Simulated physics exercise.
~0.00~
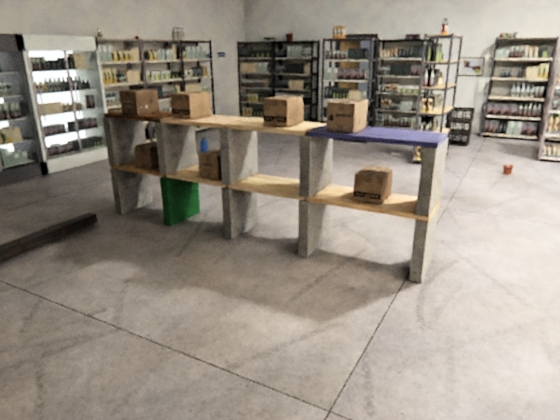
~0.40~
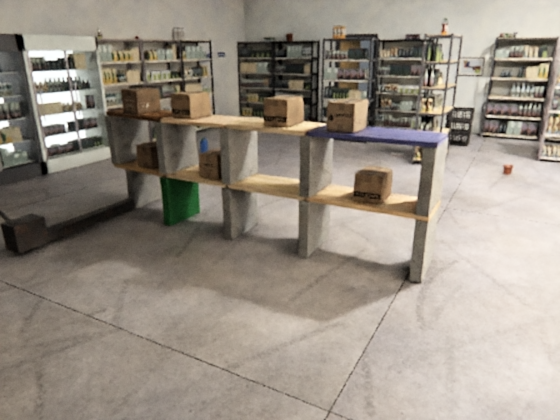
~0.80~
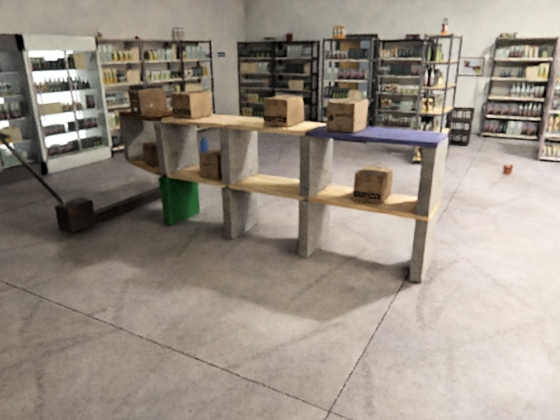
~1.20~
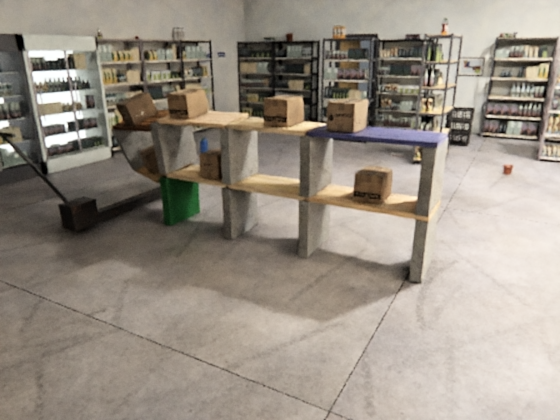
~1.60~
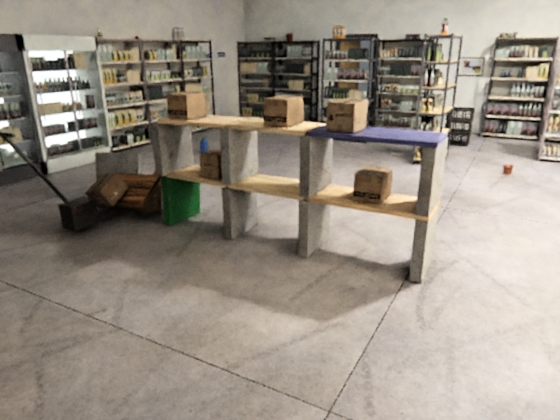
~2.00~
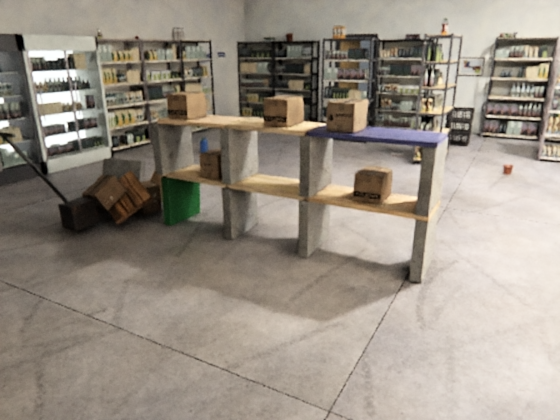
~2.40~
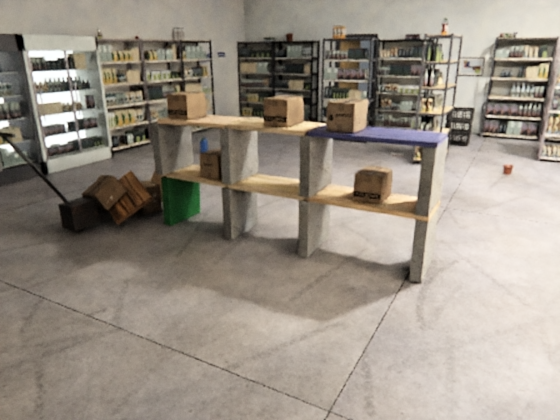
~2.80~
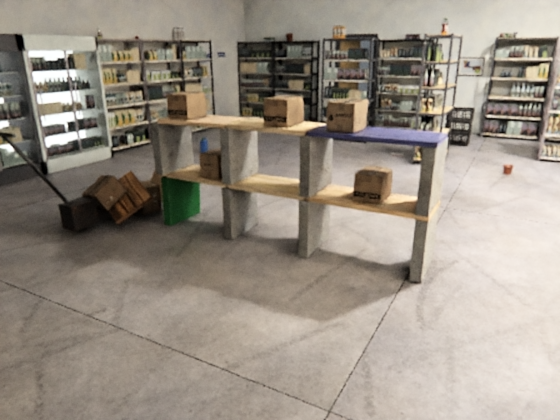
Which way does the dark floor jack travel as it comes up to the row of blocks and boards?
The jack moves to the right, toward the left end of the row.
